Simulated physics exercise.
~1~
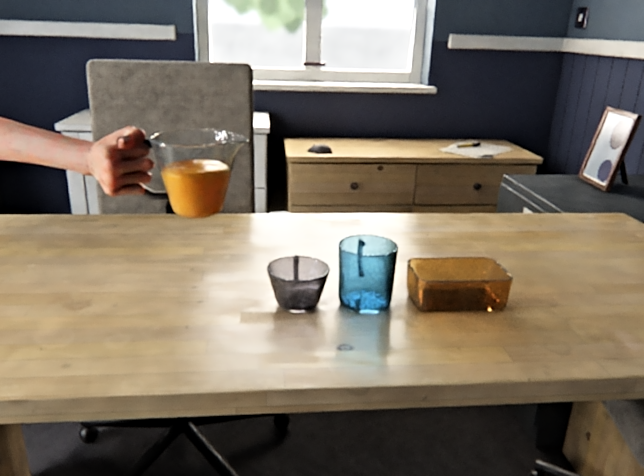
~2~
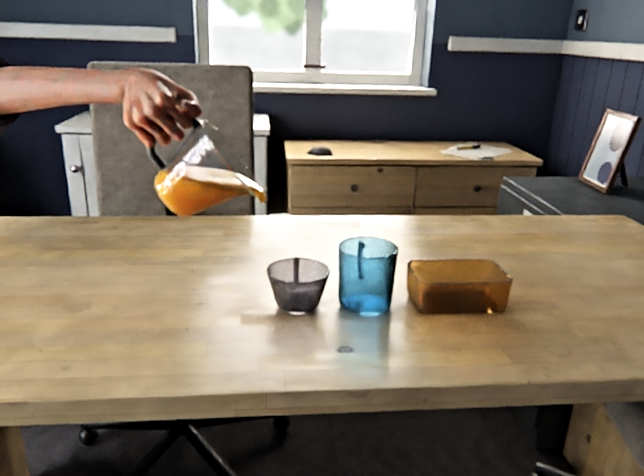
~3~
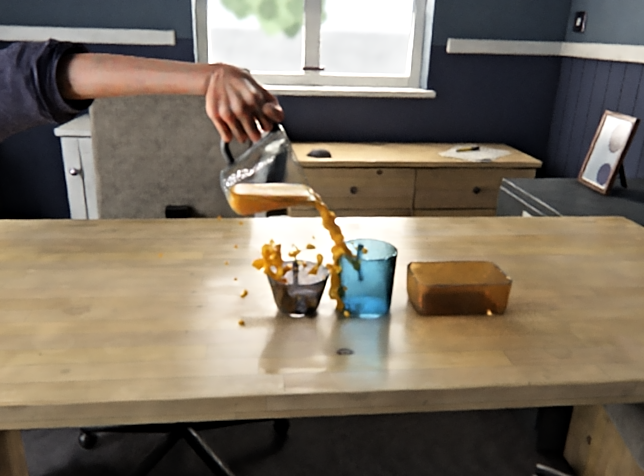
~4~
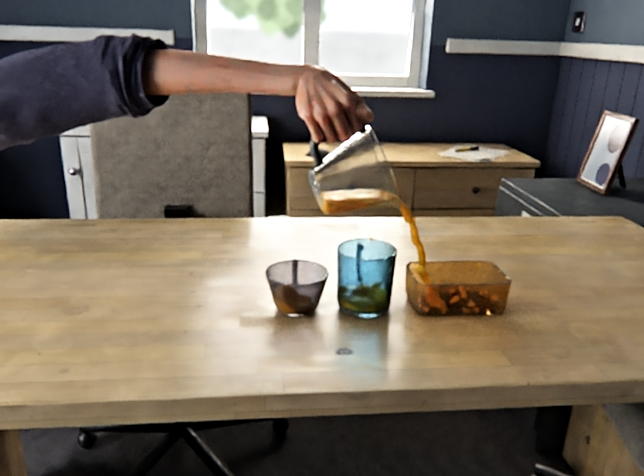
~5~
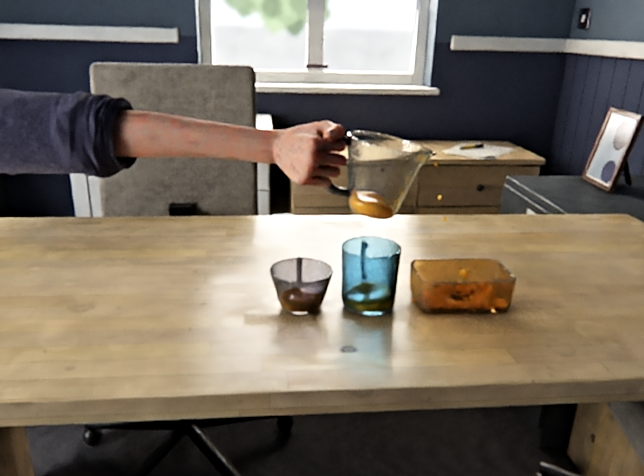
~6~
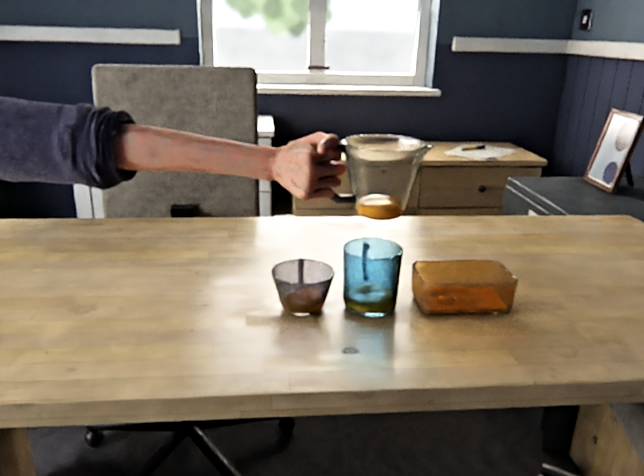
Hand tilting a measuring jug of orange juice rightward over cup, blue mug and amber tub, splashing some, then levelling it with a little left.
